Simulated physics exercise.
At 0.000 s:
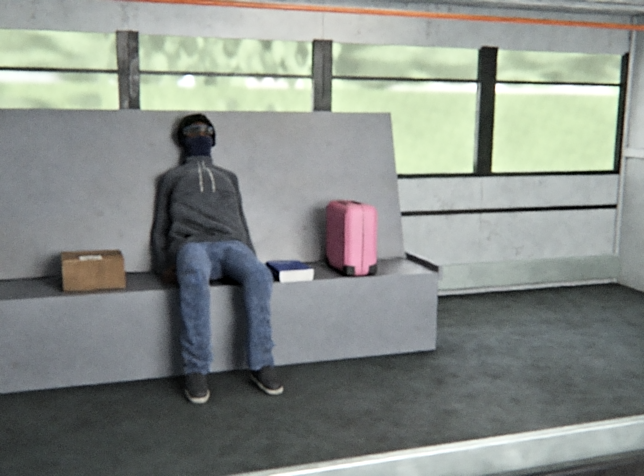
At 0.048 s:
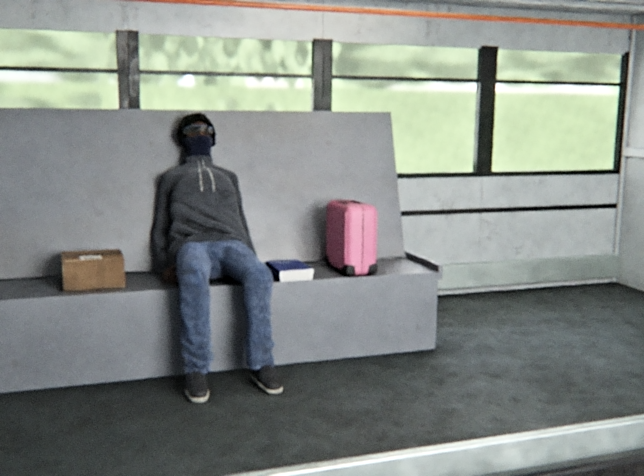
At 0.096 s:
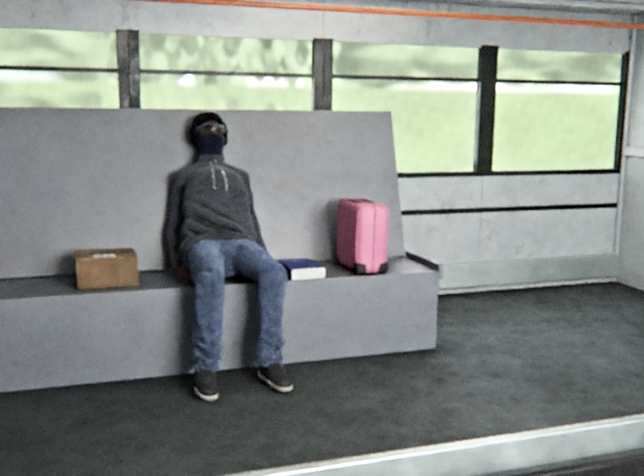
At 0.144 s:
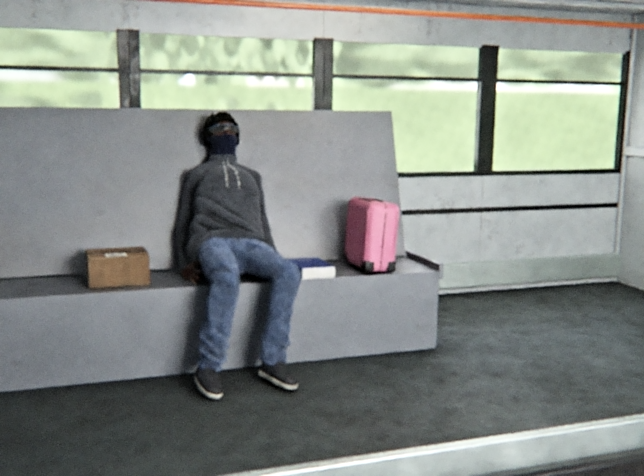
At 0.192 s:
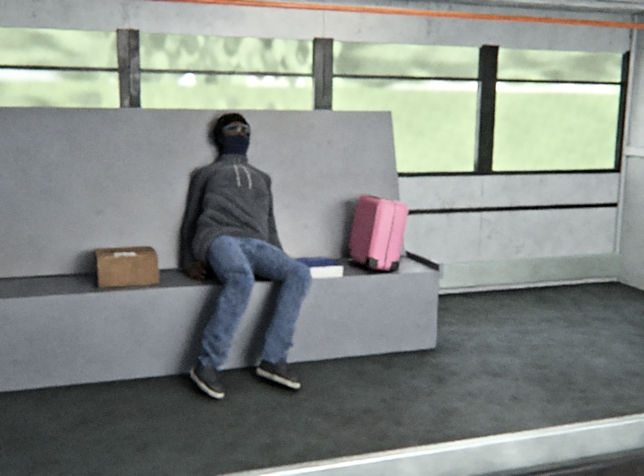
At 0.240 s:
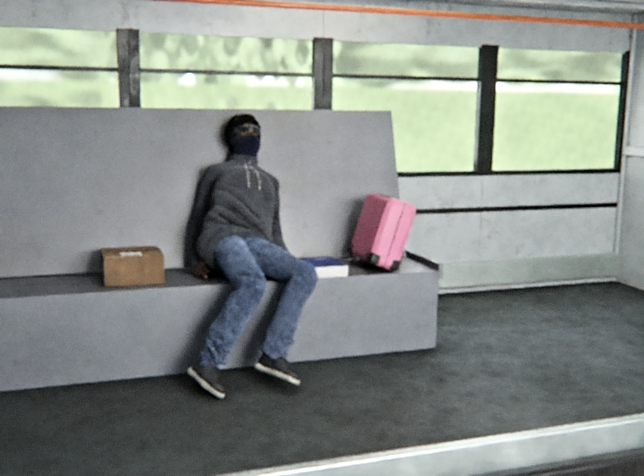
In the video, a masked, slumped commuter sits motionless on a gray bench between a brown carton and a pink case, then slides to the right along with both items and a blue-and-white object, the case tilting rightward.
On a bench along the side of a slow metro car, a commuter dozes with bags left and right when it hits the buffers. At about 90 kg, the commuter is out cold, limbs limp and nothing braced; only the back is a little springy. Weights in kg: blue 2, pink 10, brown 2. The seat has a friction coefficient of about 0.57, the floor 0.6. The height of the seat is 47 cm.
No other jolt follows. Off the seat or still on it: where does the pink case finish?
Still on it.
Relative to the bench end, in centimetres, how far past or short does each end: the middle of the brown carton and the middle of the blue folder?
So the brown carton stops 170 cm short, while the blue folder stops 60 cm short.
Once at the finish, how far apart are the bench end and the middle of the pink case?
It ends some 5 cm short of it.
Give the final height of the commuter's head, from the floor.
About 55 cm above the floor.
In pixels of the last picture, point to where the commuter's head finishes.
I'd say about pixel (358, 248).
After 0.40 s the pink case is 18 cm short of the bench end, tilted 45°, near (398, 232) in the last picture's view; the brown carton 170 cm short of the bench end, tilted 0°.
After 0.65 s the pink case is 6 cm short of the bench end, tilted 90°, near (417, 242) in the last picture's view.
After 1.05 s the pink case is 7 cm short of the bench end, tilted 80°, near (414, 245) in the last picture's view.
Final state at 2.7 s, blue folder stays on; pink case stays on; brown carton stays on; commuter's hips keep to the seat.
